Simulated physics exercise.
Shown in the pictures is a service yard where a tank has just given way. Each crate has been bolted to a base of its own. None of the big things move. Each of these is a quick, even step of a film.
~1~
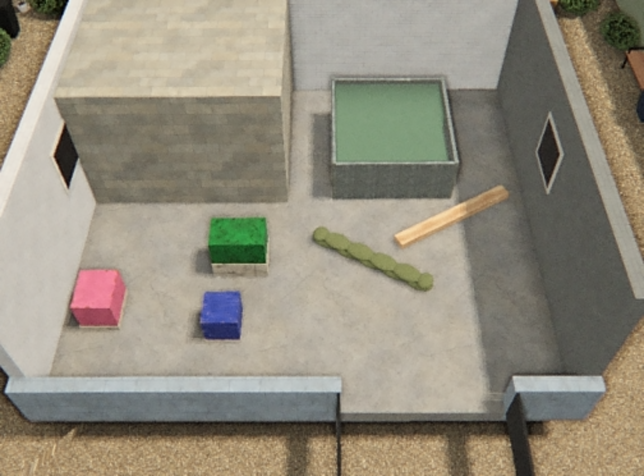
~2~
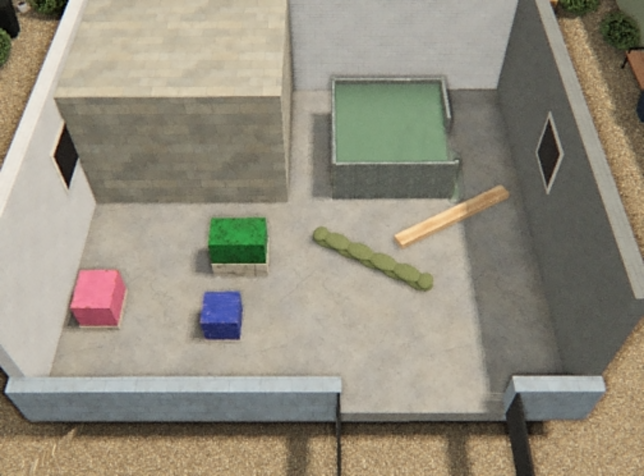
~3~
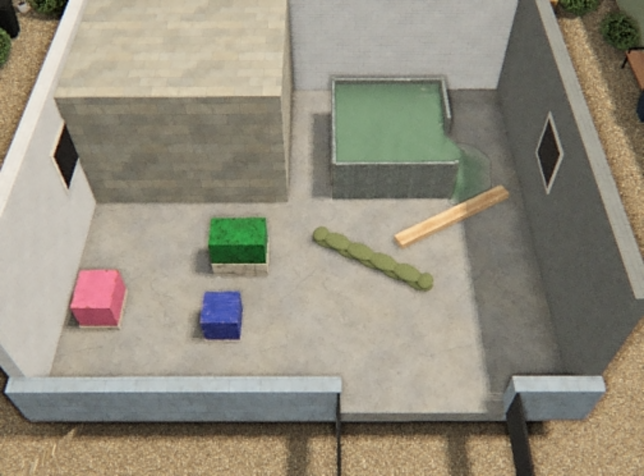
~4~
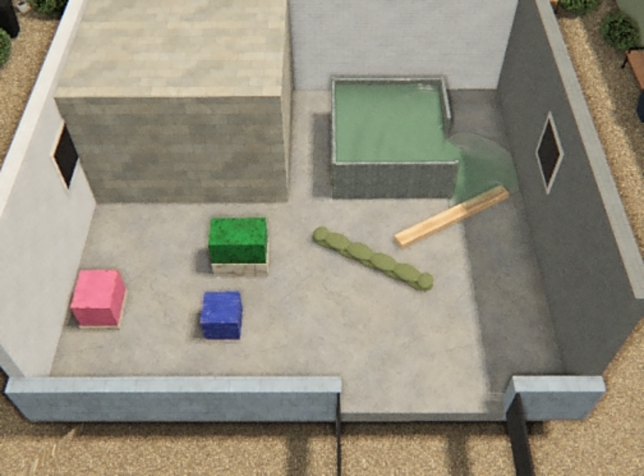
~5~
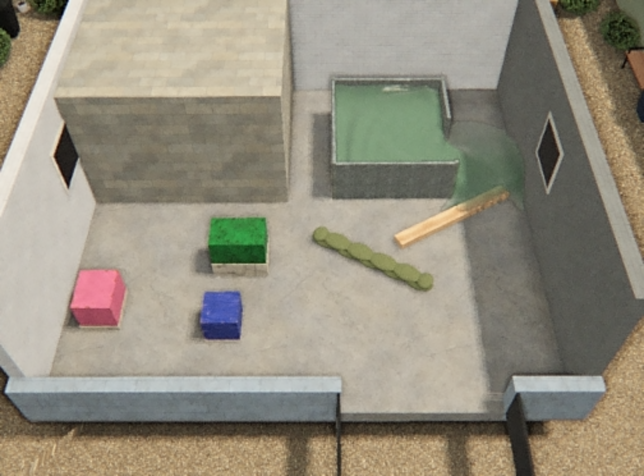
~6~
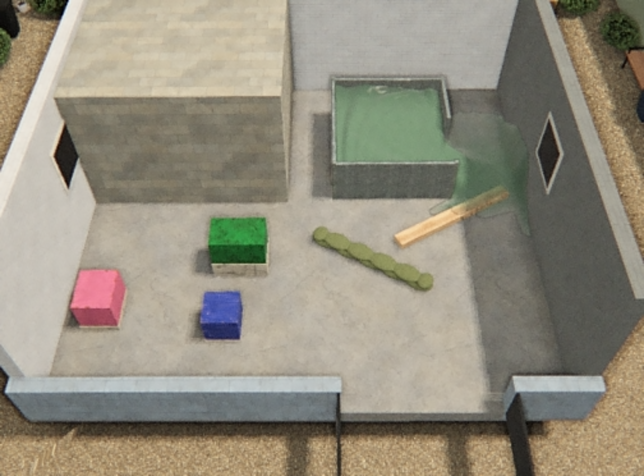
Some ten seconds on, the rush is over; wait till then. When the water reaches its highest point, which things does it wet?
Outcome: The pink crate is not flooded. The green crate is not flooded. The blue crate is flooded.
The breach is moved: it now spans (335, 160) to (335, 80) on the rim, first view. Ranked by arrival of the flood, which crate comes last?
The pink one comes last.
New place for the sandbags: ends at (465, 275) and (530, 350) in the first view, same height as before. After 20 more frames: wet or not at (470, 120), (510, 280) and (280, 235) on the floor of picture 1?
Inundated, inundated, untouched.
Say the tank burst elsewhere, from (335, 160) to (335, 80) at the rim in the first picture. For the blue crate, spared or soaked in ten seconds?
The blue one is topped.
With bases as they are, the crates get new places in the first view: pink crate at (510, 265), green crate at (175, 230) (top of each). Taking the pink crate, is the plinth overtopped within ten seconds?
The pink crate simply gets reached.
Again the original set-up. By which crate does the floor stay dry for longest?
That's the one in pink.
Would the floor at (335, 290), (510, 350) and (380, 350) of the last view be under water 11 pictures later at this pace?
Taking the three spots one by one, I'd call them clear, drenched and clear.
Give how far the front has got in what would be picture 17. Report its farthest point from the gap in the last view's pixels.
Front's tip: Near (568, 397).
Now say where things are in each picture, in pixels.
The tank at (391, 122) is whole and still, in the first picture.
The front is at (452, 201), out from the gap at (446, 165), in the second picture.
Water pours out at (446, 165) and has run to (480, 154), in the third picture.
The front is at (511, 156), out from the gap at (446, 166), in the fourth picture.
Water pours out at (446, 166) and has run to (505, 133), in the fifth picture.
Water pours out at (446, 166) and has run to (502, 117), in the sixth picture.
A moment on, water covers 20 % of the floor; the pink crate not reached, the green crate not reached, the blue crate not reached.
Next, water covers 30 % of the floor; the pink crate not reached, the green crate not reached, the blue crate not reached.
Then, water covers 45 % of the floor; the pink crate not reached, the green crate not reached, the blue crate not reached.
Later, water covers 70 % of the floor; the pink crate not reached, the green crate water round its plinth, the blue crate water round its plinth.
In the end, water covers 90 % of the floor; the pink crate stayed above the water, the green crate stayed above the water, the blue crate was topped.
